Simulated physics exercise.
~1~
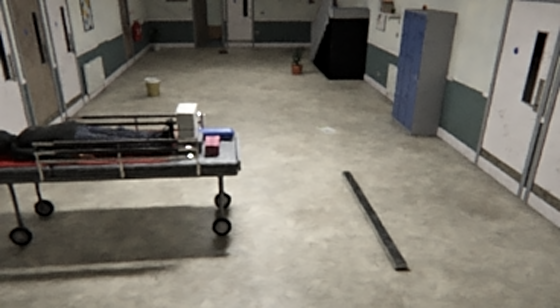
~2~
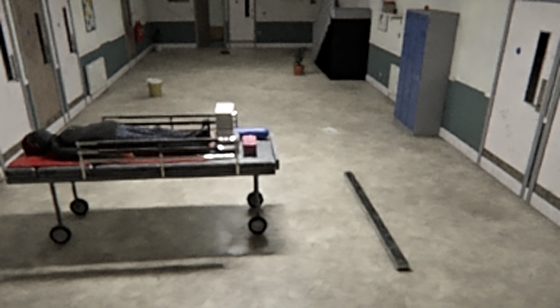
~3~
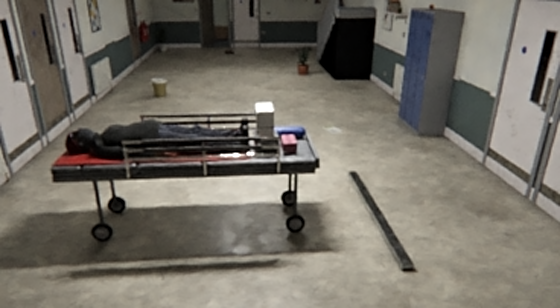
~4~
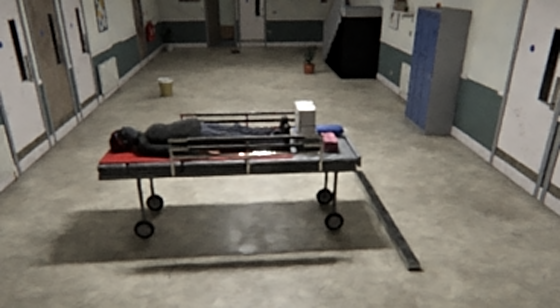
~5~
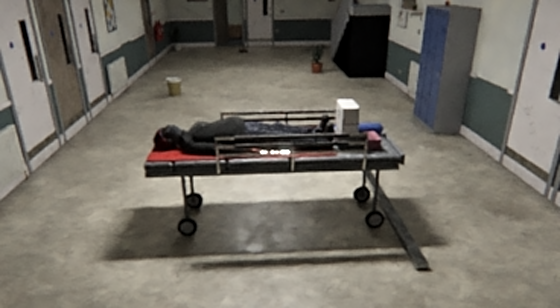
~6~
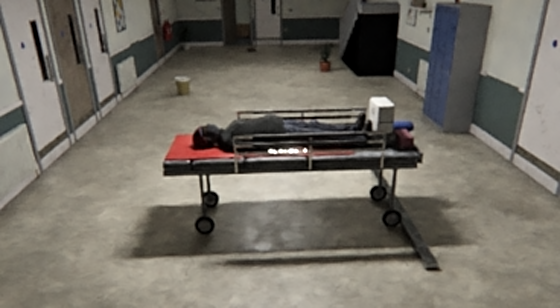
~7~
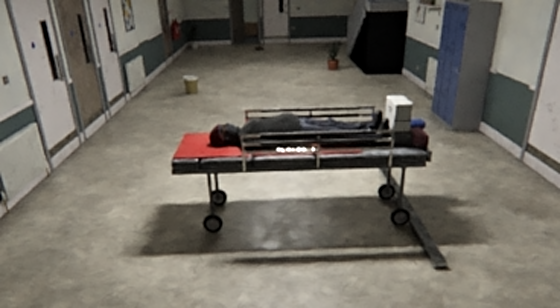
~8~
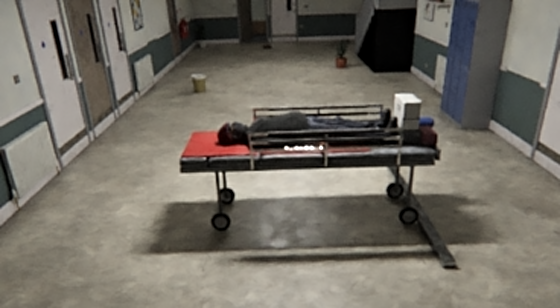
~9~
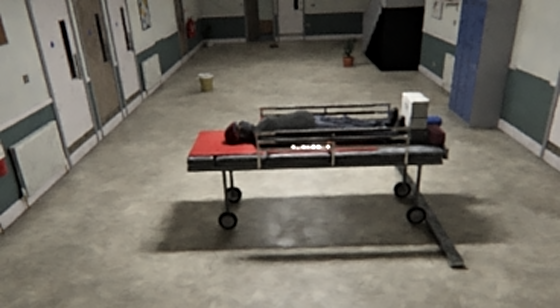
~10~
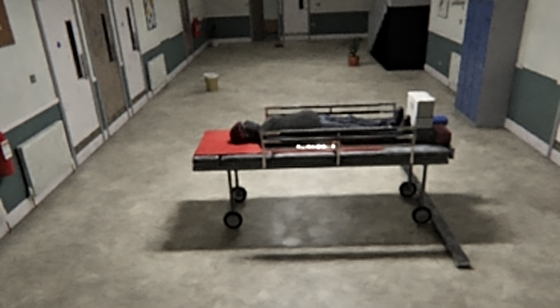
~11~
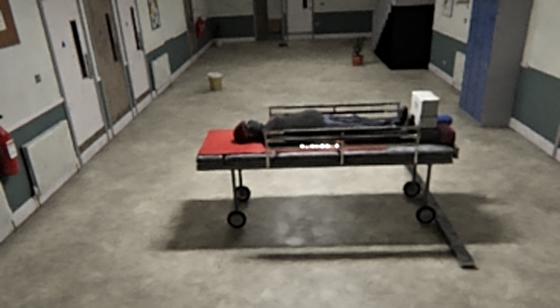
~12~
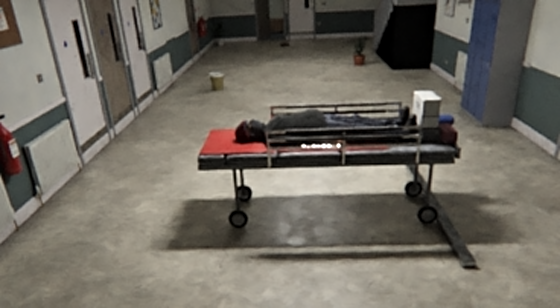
To begin with, a gurney rolls in from the left of a hospital corridor, carrying a dark-clothed person lying on their back on a red pad, feet toward the right. A white monitor, a pink box, a blue bottle and a grey case ride near the feet. The gurney travels right toward a dark strip on the floor while the view pans slightly left. Its leading wheels reach the strip, and it stops, staying level. The person and the items barely shift. At the end, everything remains aboard, with the monitor still upright.
